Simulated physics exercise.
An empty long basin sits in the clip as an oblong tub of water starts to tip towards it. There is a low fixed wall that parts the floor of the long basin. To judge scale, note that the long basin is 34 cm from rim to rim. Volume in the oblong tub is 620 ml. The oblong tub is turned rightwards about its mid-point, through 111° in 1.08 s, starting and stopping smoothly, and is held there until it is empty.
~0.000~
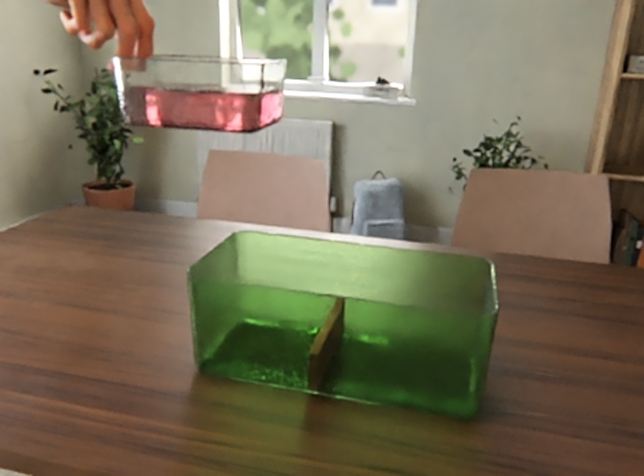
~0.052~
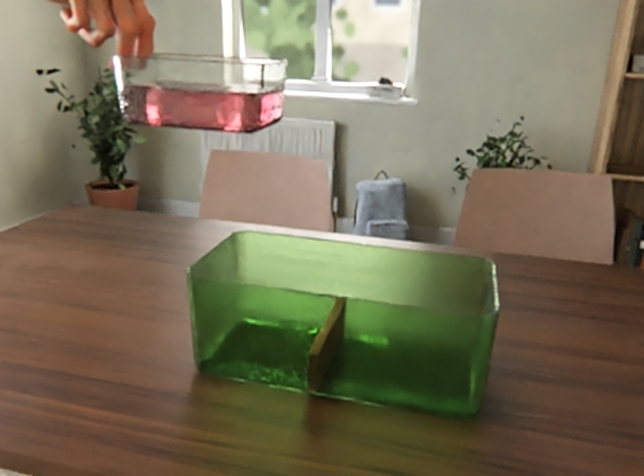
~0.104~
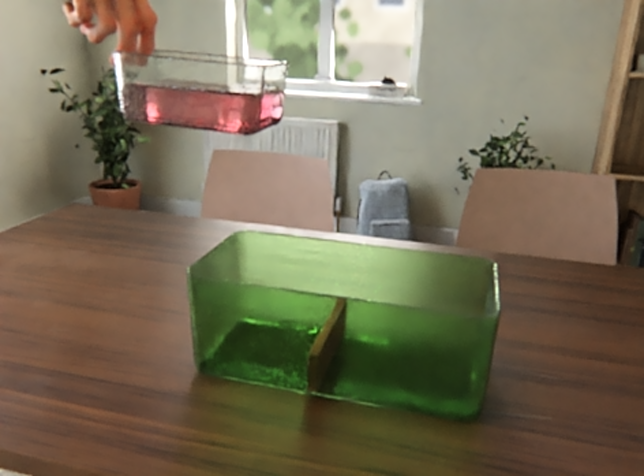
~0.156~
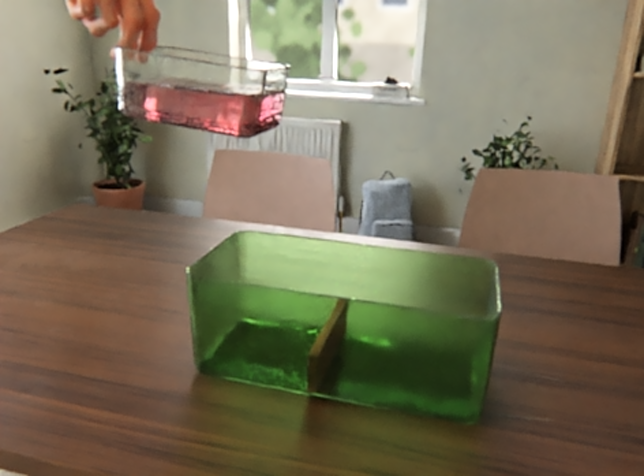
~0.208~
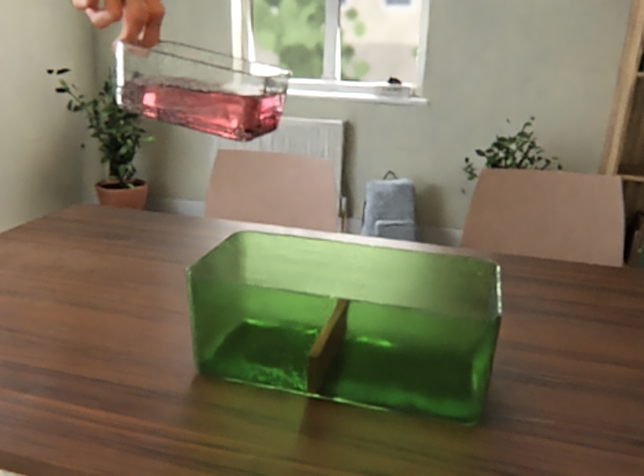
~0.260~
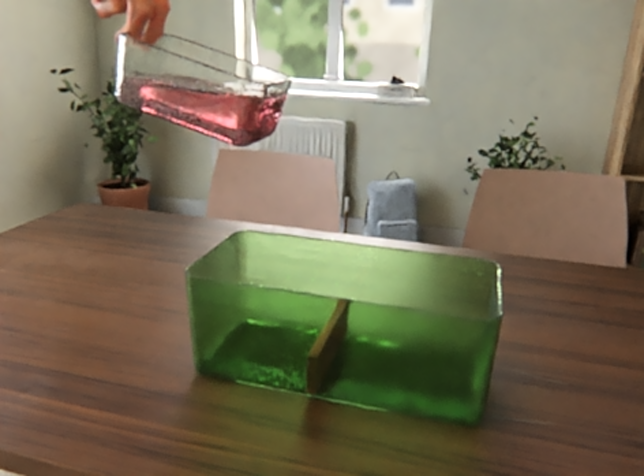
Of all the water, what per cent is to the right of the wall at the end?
I would say 41 percent.
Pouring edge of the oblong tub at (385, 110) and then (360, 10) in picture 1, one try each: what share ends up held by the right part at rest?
I'd expect close to 95 per cent and then close to 90 per cent.
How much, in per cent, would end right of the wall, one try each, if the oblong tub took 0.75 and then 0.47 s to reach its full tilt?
The first try gives around 30 percent, the second around 10 percent.
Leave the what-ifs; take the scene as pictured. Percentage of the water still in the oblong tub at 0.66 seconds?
Roughly 36 per cent.
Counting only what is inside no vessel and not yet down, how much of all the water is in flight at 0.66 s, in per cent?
It comes to roughly 50 per cent.
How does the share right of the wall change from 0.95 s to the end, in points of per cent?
It goes higher by about 1 %.
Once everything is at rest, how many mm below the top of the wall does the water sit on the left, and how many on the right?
On the left it's about 32 mm; on the right, about 38 mm.
After 0.66 s the tilt is 74° and 36 per cent is still to pour, 6 is left of the wall and 7 right of it.
After 0.95 s the tilt is 107° and 6 per cent is still to pour, 42 is left of the wall and 40 right of it.
After 1.25 s the tilt is 111° and 0 per cent is still to pour, 58 is left of the wall and 41 right of it.
After 1.58 s the tilt is 111° and 0 per cent is still to pour, 58 is left of the wall and 41 right of it.
In the end 58 per cent lies left of the wall, 41 right of it and 1 outside.
